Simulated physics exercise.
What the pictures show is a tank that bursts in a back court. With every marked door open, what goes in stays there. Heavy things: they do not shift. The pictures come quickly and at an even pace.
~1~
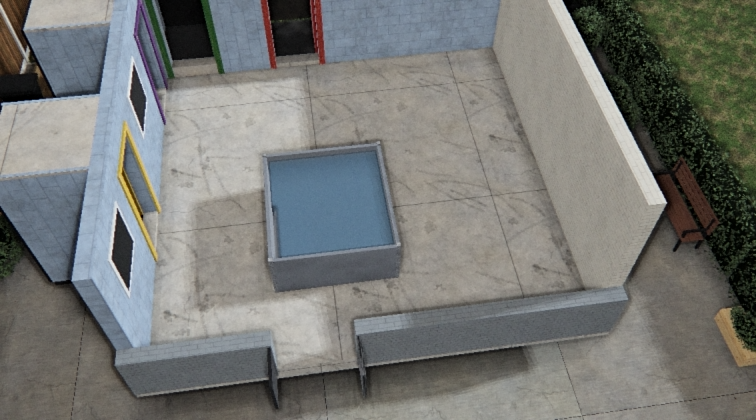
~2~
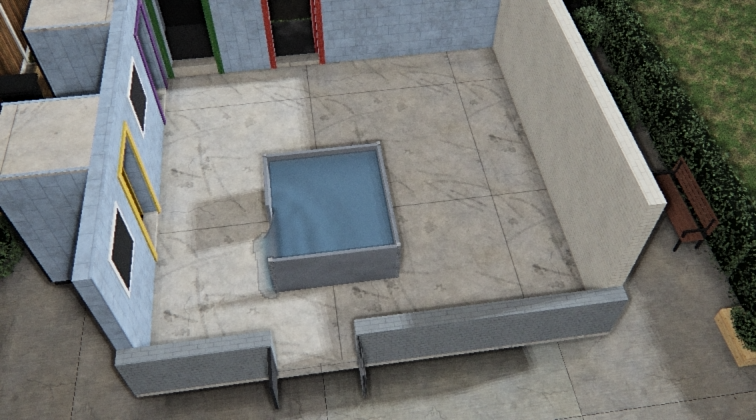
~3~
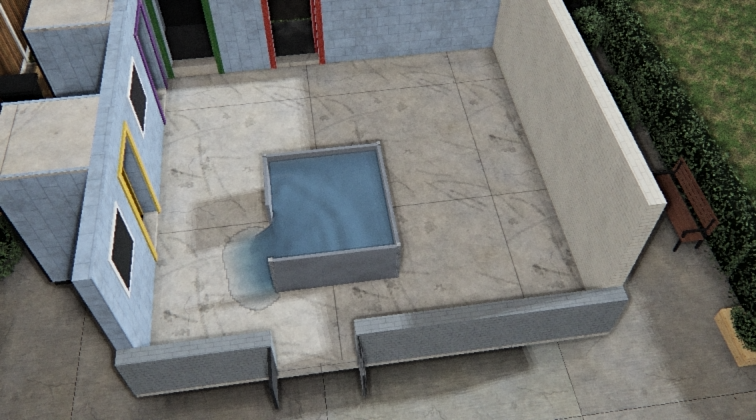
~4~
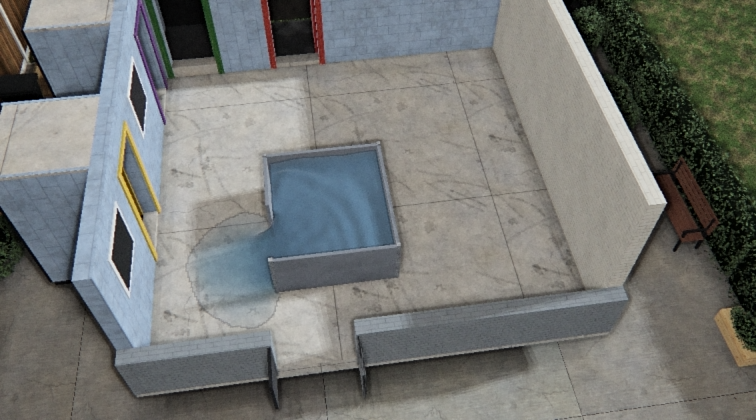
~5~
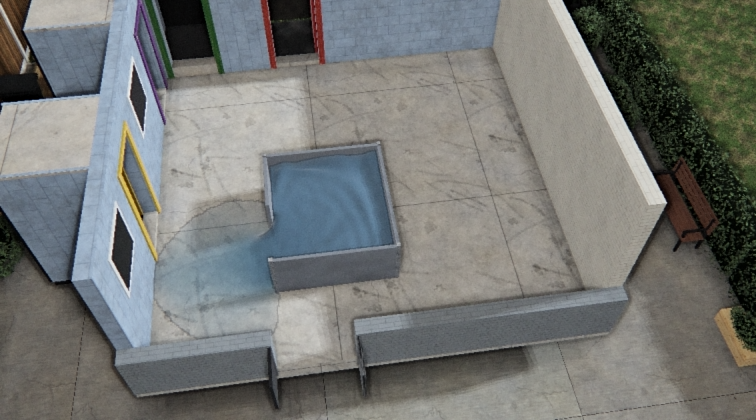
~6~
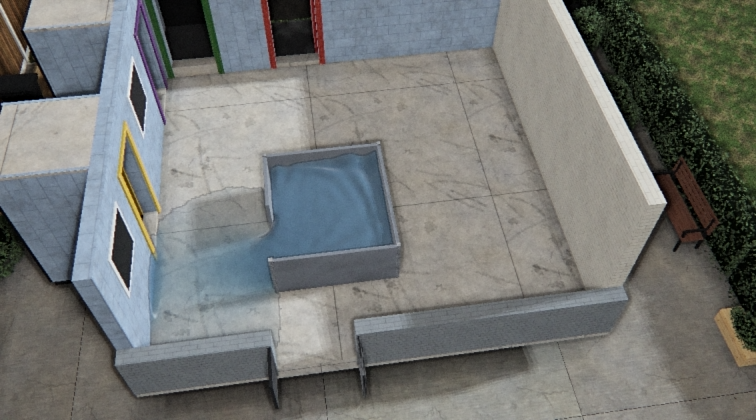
A square water tank in a walled court bursts, and water spreads left across the paving.
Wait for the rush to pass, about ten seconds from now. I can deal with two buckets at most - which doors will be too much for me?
Red door: No more than two buckets, yellow door: More than two buckets, green door: No more than two buckets, purple door: More than two buckets.
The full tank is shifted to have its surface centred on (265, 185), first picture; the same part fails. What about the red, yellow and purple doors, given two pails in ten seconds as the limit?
Red falls short, yellow exceeds the threshold, purple falls short.
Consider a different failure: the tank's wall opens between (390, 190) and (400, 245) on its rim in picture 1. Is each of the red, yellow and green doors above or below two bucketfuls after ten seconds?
The red one falls short; the yellow one falls short; the green one falls short.
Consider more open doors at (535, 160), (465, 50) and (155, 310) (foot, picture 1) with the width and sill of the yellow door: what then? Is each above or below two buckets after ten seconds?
The first new doorway comes up short, the second comes up short, the third tops it.
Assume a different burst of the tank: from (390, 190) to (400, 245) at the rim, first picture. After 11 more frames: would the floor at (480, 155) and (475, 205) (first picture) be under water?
Note: Point one inundated; point two inundated.
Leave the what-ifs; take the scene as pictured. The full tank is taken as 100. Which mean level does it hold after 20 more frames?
That comes to some 36 per cent.
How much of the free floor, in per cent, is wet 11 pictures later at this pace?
About 20 per cent.
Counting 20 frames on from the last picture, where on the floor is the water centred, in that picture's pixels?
Roughly (264, 245) in the last picture.
A moment on, water covers 15 % of the floor; the red door not reached, the yellow door over two buckets in, the green door not reached, the purple door not reached.
Next, water covers 20 % of the floor; the red door not reached, the yellow door far over two buckets in, the green door not reached, the purple door wet at the sill, nothing in.
Then, water covers 45 % of the floor; the red door not reached, the yellow door far over two buckets in, the green door wet at the sill, nothing in, the purple door wet at the sill, nothing in.
Later, water covers 70 % of the floor; the red door wet at the sill, nothing in, the yellow door far over two buckets in, the green door wet at the sill, nothing in, the purple door under two buckets in.
In the end, water covers 100 % of the floor; the red door wet at the sill, nothing in, the yellow door far over two buckets in, the green door wet at the sill, nothing in, the purple door over two buckets in.
